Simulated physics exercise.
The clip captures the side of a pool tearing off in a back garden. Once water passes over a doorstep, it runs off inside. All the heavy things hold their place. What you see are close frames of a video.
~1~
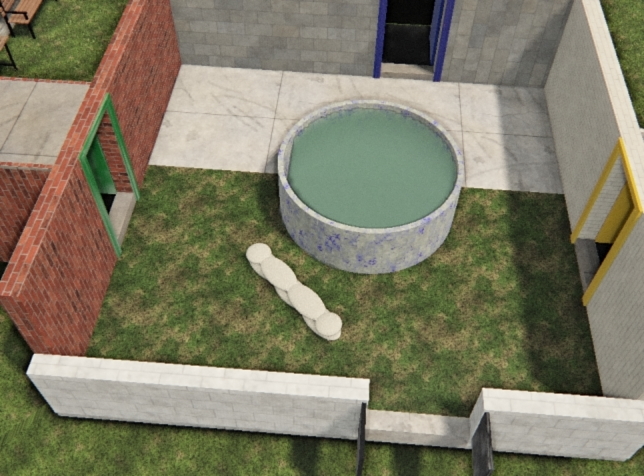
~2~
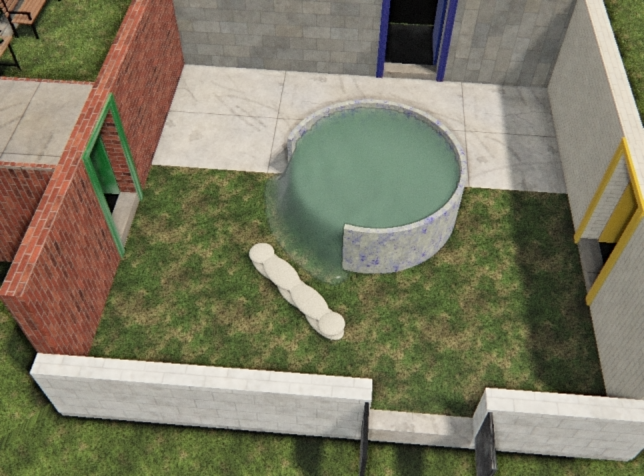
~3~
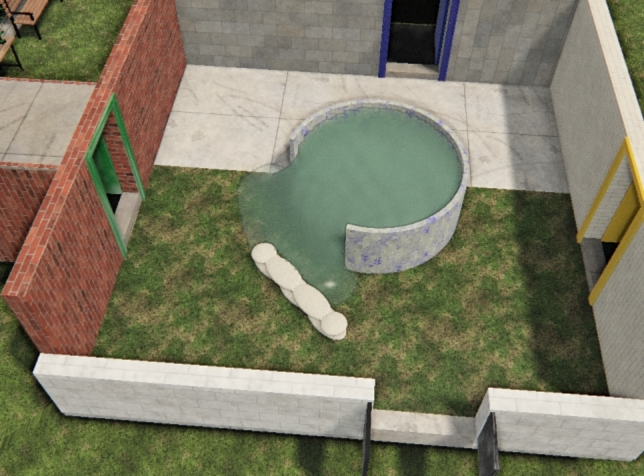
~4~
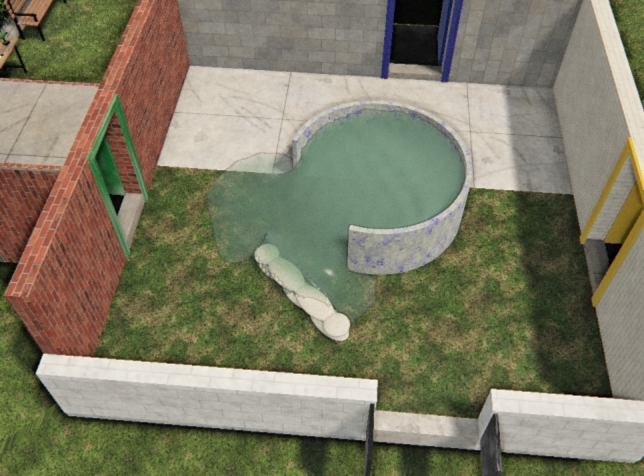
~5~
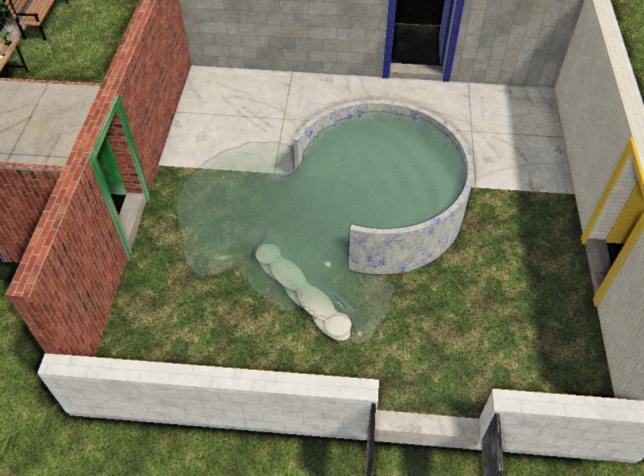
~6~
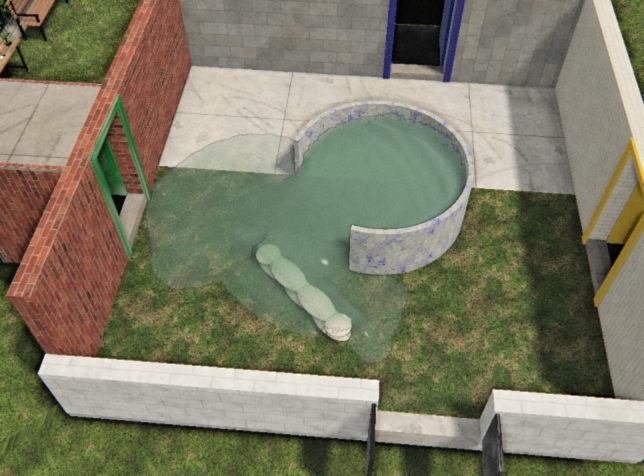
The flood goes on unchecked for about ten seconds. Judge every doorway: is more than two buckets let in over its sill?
One by one: I expect the blue door to stop at two buckets or less; I expect the yellow door to stop at two buckets or less; I expect the green door to go past two buckets.
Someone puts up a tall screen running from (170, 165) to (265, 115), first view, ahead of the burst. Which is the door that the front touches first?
That's the green-painted one.
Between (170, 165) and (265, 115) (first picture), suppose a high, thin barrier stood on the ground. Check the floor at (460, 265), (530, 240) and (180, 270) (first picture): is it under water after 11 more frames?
Untouched; untouched; submerged.
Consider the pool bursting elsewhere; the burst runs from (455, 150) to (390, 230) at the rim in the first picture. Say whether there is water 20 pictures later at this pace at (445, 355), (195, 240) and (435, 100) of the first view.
So that's waterlogged for the first, left bare for the second and waterlogged for the third.
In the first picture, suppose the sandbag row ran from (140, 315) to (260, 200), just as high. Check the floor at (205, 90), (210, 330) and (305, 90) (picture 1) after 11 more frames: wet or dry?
Readings in sequence: Wet through / wet through / unflooded.
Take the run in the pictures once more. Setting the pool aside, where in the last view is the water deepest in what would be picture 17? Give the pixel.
Estimated pixel: (92, 371).
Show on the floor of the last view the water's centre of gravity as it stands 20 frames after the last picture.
Near (285, 238) in the last view.
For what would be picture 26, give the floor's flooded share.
Close to 65 percent, by my reckoning.
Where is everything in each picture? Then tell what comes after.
The round tank at (370, 165) is whole and still, in the first picture.
Water pours out at (295, 218) and has run to a hidden place, in the second picture.
The front is at (266, 169), out from the gap at (297, 219), in the third picture.
The front is at (346, 321), out from the gap at (300, 222), in the fourth picture.
Water pours out at (301, 222) and has run to (212, 162), in the fifth picture.
The front is at (168, 177), out from the gap at (302, 223), in the sixth picture.
A moment on, water covers 40 % of the floor; the blue door not reached, the yellow door not reached, the green door under two buckets in.
Next, water covers 50 % of the floor; the blue door not reached, the yellow door not reached, the green door far over two buckets in.
Then, water covers 65 % of the floor; the blue door not reached, the yellow door not reached, the green door far over two buckets in.
Later, water covers 95 % of the floor; the blue door wet at the sill, nothing in, the yellow door wet at the sill, nothing in, the green door far over two buckets in.
In the end, water covers 95 % of the floor; the blue door wet at the sill, nothing in, the yellow door wet at the sill, nothing in, the green door far over two buckets in.
